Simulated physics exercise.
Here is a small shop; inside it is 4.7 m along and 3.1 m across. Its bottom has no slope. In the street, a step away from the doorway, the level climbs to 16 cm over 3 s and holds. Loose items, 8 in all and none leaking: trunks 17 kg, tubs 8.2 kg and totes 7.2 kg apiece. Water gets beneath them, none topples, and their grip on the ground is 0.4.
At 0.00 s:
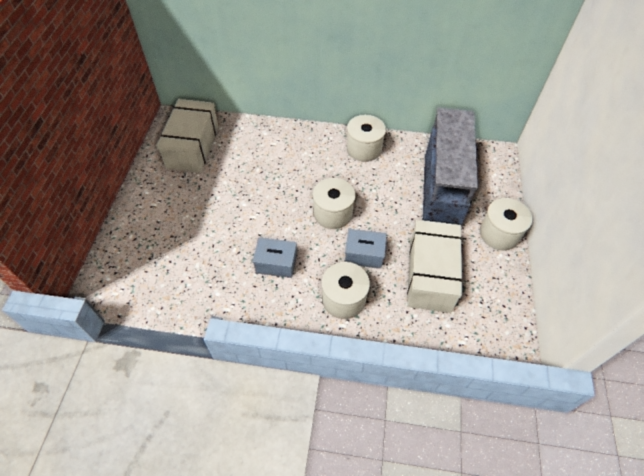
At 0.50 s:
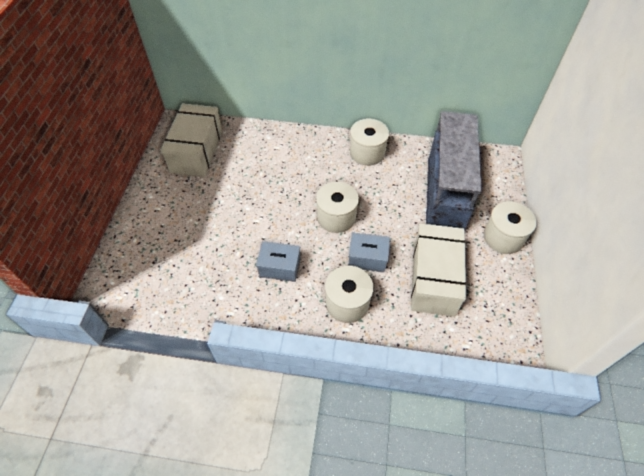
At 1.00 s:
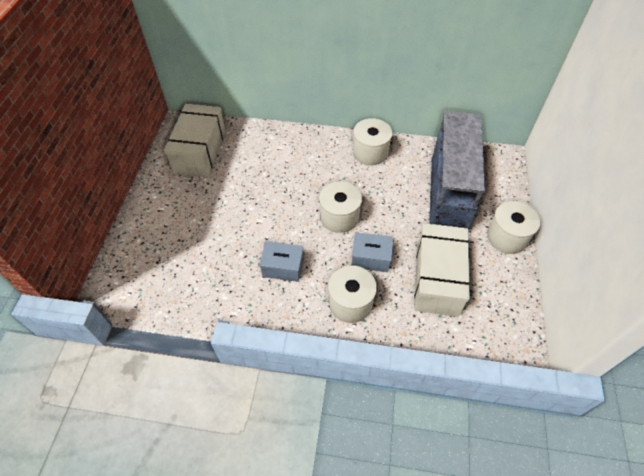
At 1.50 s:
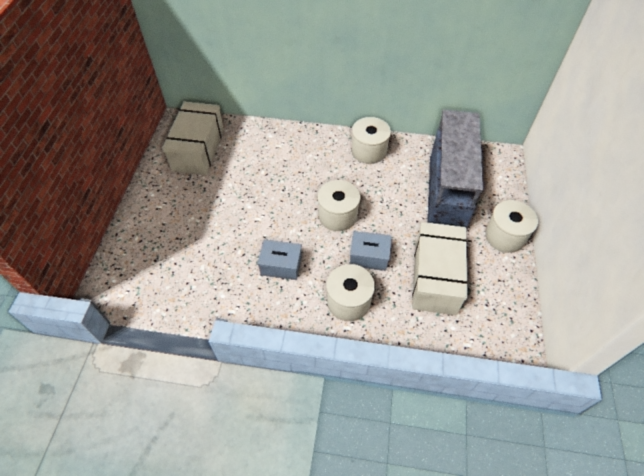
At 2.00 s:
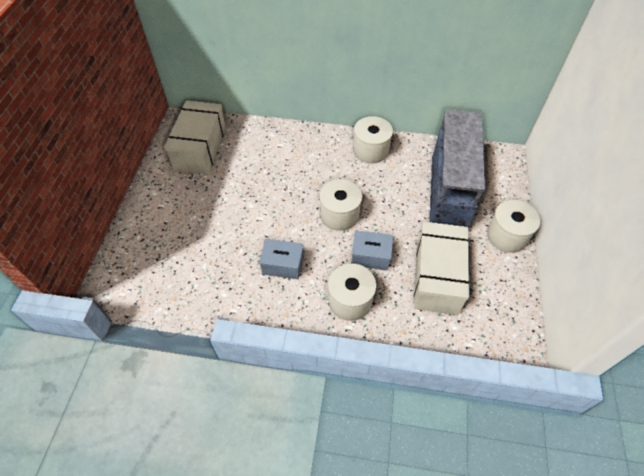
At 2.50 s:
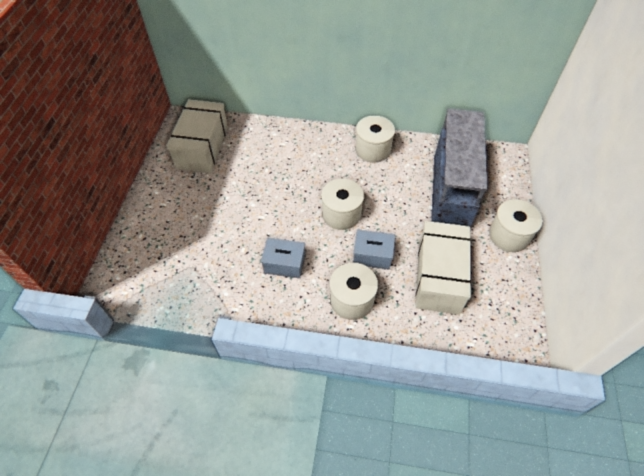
Water spreads across the pavement outside a small walled room seen from above, tinting the slabs blue-green, then slips through the doorway gap at lower left and wets a patch of speckled floor. Inside, four cream tubs, two blue-grey totes and a strapped pale box sit near a dark block, with another strapped box by the brick wall. Nothing inside shifts, while the view wavers very slightly.
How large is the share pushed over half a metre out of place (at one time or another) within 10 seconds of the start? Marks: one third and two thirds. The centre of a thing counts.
That comes to less than a third.
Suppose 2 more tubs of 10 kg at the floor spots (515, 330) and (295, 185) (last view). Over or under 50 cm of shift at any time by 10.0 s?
In that order: Under, over.
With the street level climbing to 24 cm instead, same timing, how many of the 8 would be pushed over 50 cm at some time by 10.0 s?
In that case 8 of them.
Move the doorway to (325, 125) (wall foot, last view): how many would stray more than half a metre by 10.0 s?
Then 4.
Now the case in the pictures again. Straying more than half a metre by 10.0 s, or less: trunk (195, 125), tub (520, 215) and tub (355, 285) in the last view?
In that order: Past it, under, short of it.
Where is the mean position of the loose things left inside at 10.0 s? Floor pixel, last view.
At about (383, 237).
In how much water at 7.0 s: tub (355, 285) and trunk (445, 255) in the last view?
Roughly 1 and 0 cm.
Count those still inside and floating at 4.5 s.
At that moment 0.
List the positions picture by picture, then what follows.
The first picture shows a trunk at (186, 123), on the bottom; a tub at (367, 128) rests on the ground; water covers 0.0 m2; 0 of 8 have shifted.
The second picture shows a trunk at (190, 128) rests on the ground; a tub at (370, 132) rests on the ground; 0.0 m2 under water; 0 of 8 have shifted.
The third picture shows a trunk at (193, 128) rests on the ground; a tub at (373, 132) rests on the ground; 0.0 m2 under water; 0 of 8 have shifted.
The fourth picture shows a trunk at (192, 126), on the bottom; a tub at (371, 130) rests on the ground; water covers 0.0 m2; 0 of 8 have shifted.
The fifth picture shows a trunk at (194, 125) rests on the ground; a tub at (374, 130), on the bottom; 0.0 m2 under water; 0 of 8 have shifted.
The sixth picture shows a trunk at (196, 124) rests on the ground; a tub at (376, 129), on the bottom; 0.5 m2 under water; 0 of 8 have shifted.
After 3.5 s 0 of 8 are over 50 cm from their spots; 0 afloat.
After 4.5 s 0 of 8 are over 50 cm from their spots; 0 afloat.
After 7.0 s 0 of 8 are over 50 cm from their spots; 1 afloat.
After 10.0 s 2 of 8 are over 50 cm from their spots, and 2 have been at some point; 2 afloat.
